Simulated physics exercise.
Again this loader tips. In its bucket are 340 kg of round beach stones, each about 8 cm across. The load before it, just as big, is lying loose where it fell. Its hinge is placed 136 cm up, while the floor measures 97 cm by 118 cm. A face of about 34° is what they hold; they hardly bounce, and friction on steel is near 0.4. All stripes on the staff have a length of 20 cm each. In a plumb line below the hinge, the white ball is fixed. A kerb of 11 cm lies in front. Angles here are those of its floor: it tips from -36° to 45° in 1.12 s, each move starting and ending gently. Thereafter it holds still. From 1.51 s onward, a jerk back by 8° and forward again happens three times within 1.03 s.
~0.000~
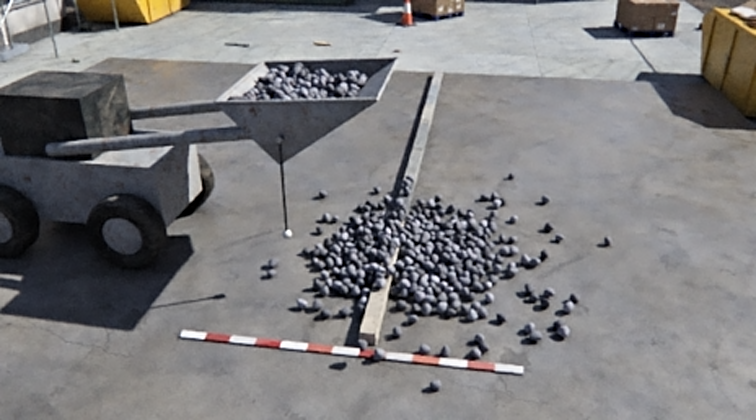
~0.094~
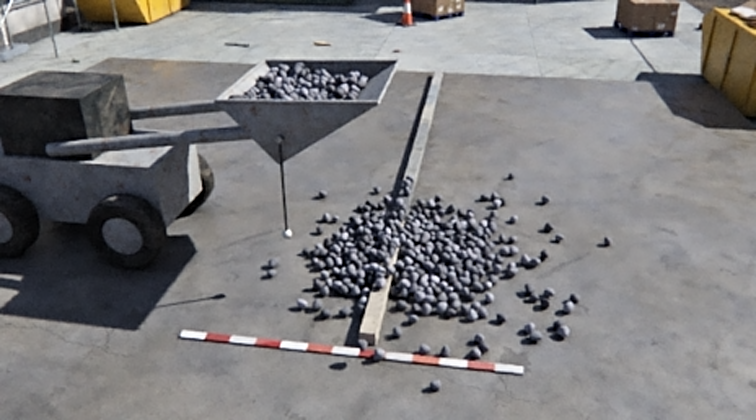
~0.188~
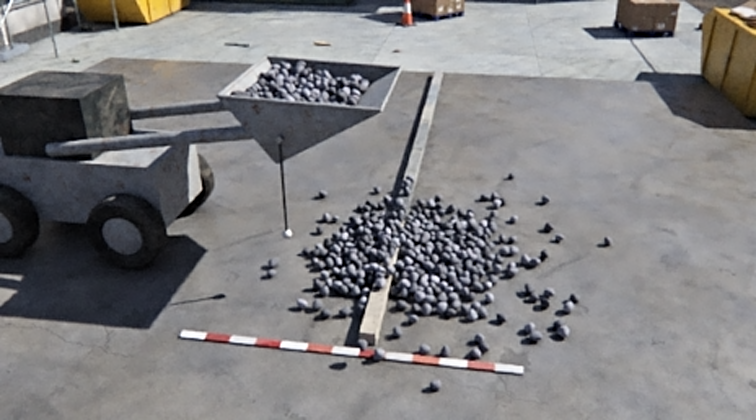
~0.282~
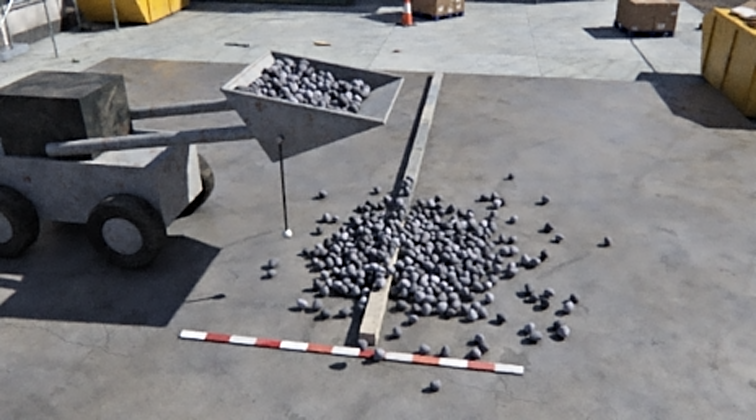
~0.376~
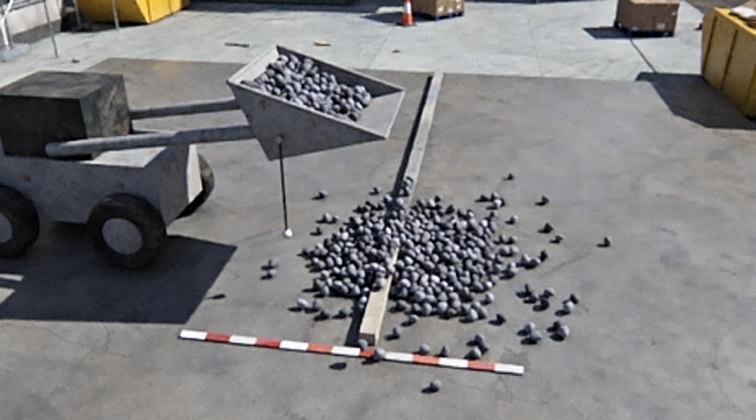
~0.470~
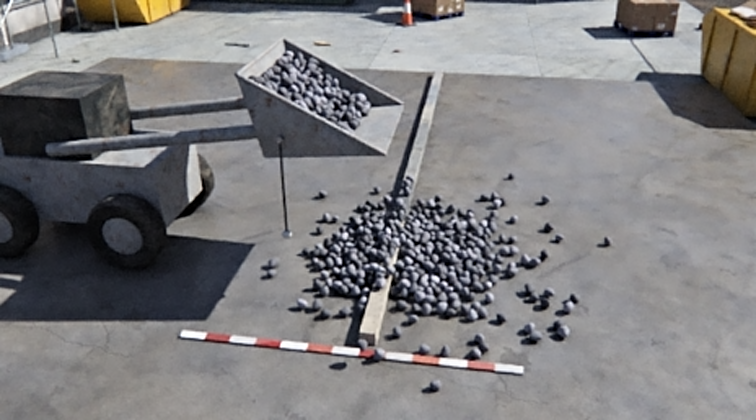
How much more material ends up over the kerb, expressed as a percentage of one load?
About 72 per cent of a load more.
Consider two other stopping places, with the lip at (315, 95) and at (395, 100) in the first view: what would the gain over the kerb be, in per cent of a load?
Near 15 in a hundred first, near 90 in a hundred second.
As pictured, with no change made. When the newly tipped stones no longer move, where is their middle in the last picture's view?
Roughly at pixel (423, 246).
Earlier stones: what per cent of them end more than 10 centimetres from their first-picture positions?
The answer is about 20 per cent.
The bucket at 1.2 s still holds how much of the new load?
Near 50 per cent of the load is held.
After 0.8 s the floor is at 32°; in per cent of one load, 100 in the bucket, 40 on this side of the kerb, 60 over the kerb; the foremost stones are at (565, 265).
After 1.2 s the floor is at 45°; in per cent of one load, 51 in the bucket, 85 on this side of the kerb, 64 over the kerb; the foremost stones are at (565, 265).
After 3.0 s the floor is at 45°; in per cent of one load, 0 in the bucket, 68 on this side of the kerb, 132 over the kerb; the foremost stones are at (615, 275).
After 5.7 s the floor is at 45°; in per cent of one load, 0 in the bucket, 68 on this side of the kerb, 132 over the kerb; the foremost stones are at (615, 275). Net gain over the kerb, 72.
